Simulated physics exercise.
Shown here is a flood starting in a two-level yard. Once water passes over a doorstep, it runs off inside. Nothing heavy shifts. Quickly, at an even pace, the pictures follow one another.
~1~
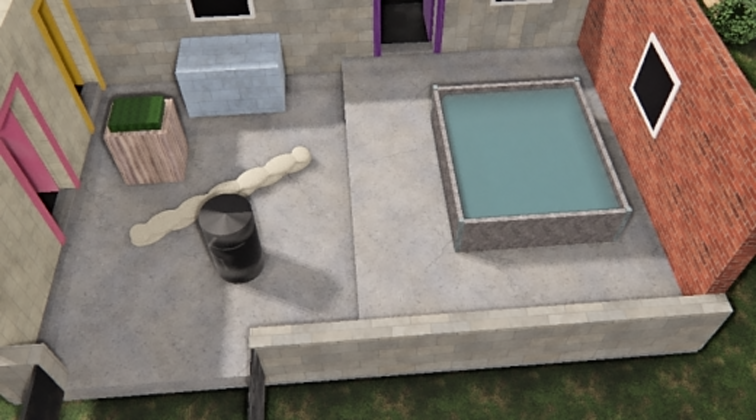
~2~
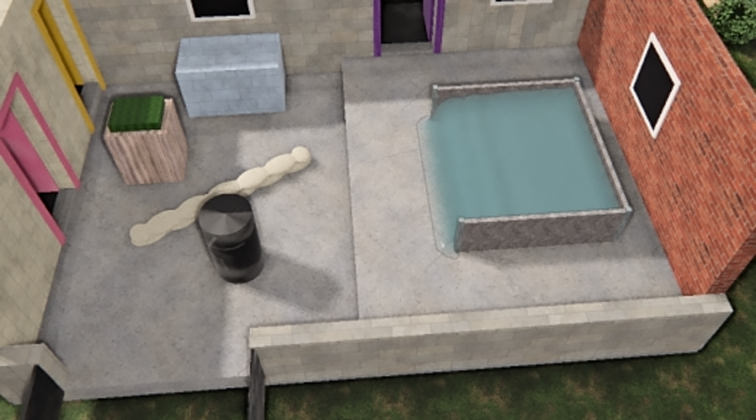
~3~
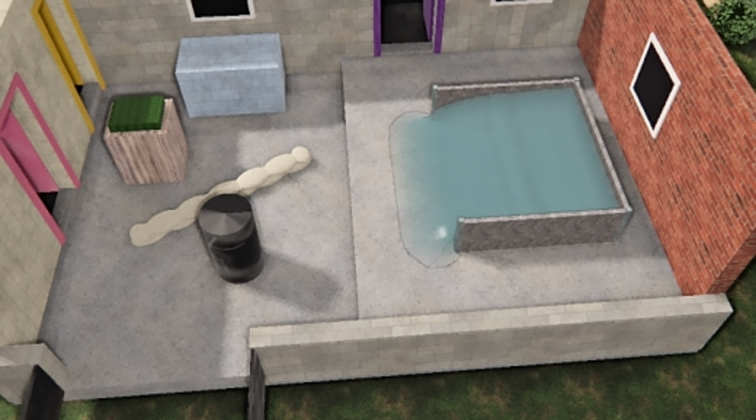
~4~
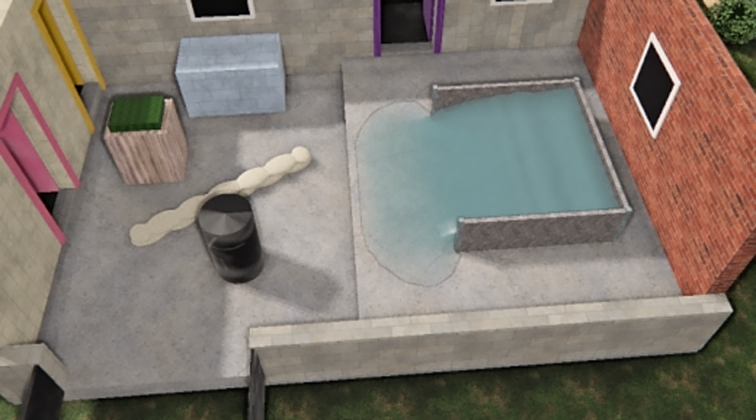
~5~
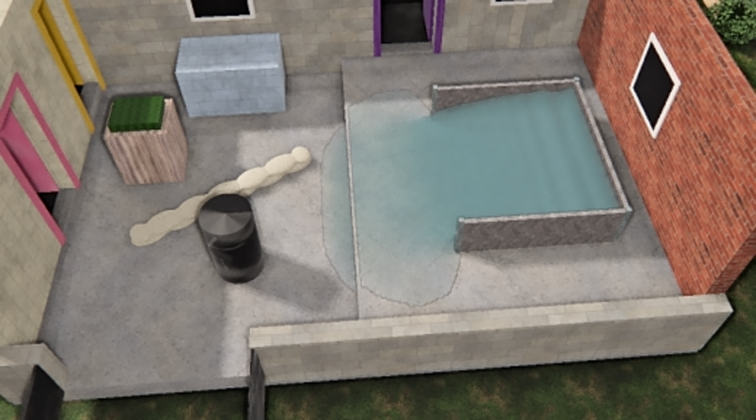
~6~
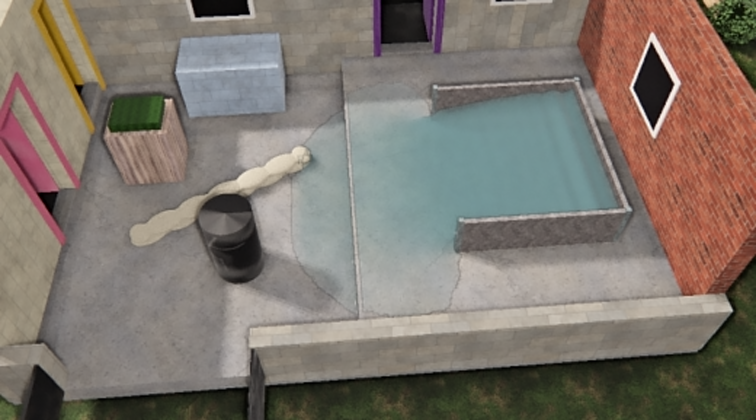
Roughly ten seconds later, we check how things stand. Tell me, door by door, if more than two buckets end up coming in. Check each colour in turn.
Result: The purple door will not go over two buckets; the pink door will be deluged; the yellow door will not go over two buckets.
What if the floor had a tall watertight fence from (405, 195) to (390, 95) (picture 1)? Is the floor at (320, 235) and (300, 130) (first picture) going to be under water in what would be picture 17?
The first point ends up swamped and the second ends up spared.
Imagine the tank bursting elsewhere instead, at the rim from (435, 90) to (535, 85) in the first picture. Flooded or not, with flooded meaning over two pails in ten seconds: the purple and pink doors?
Purple door tops the threshold and pink door tops the threshold.
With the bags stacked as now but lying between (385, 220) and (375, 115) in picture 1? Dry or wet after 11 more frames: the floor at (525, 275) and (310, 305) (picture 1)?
Spared, submerged.
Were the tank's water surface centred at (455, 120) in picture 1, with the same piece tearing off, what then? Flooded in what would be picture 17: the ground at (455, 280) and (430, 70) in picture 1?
Spared, spared.
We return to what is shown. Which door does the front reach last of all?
Answer is the door marked pink.
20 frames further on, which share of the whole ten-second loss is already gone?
Around 25 %.
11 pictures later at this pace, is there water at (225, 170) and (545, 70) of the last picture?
In order: Swamped and spared.
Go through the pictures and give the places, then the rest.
Still water in the open tank at (523, 149), in the first frame.
The front is at (450, 252), out from the gap at (447, 172), in the second frame.
The front is at (428, 261), out from the gap at (447, 173), in the third frame.
Water pours out at (447, 174) and has run to (407, 275), in the fourth frame.
The front is at (356, 286), out from the gap at (447, 174), in the fifth frame.
The front is at (301, 256), out from the gap at (447, 174), in the sixth frame.
A moment on, water covers 40 % of the floor; the purple door not reached, the pink door not reached, the yellow door not reached.
Next, water covers 60 % of the floor; the purple door not reached, the pink door not reached, the yellow door not reached.
Then, water covers 65 % of the floor; the purple door wet at the sill, nothing in, the pink door wet at the sill, nothing in, the yellow door wet at the sill, nothing in.
Later, water covers 65 % of the floor; the purple door wet at the sill, nothing in, the pink door over two buckets in, the yellow door wet at the sill, nothing in.
In the end, water covers 65 % of the floor; the purple door wet at the sill, nothing in, the pink door far over two buckets in, the yellow door wet at the sill, nothing in.
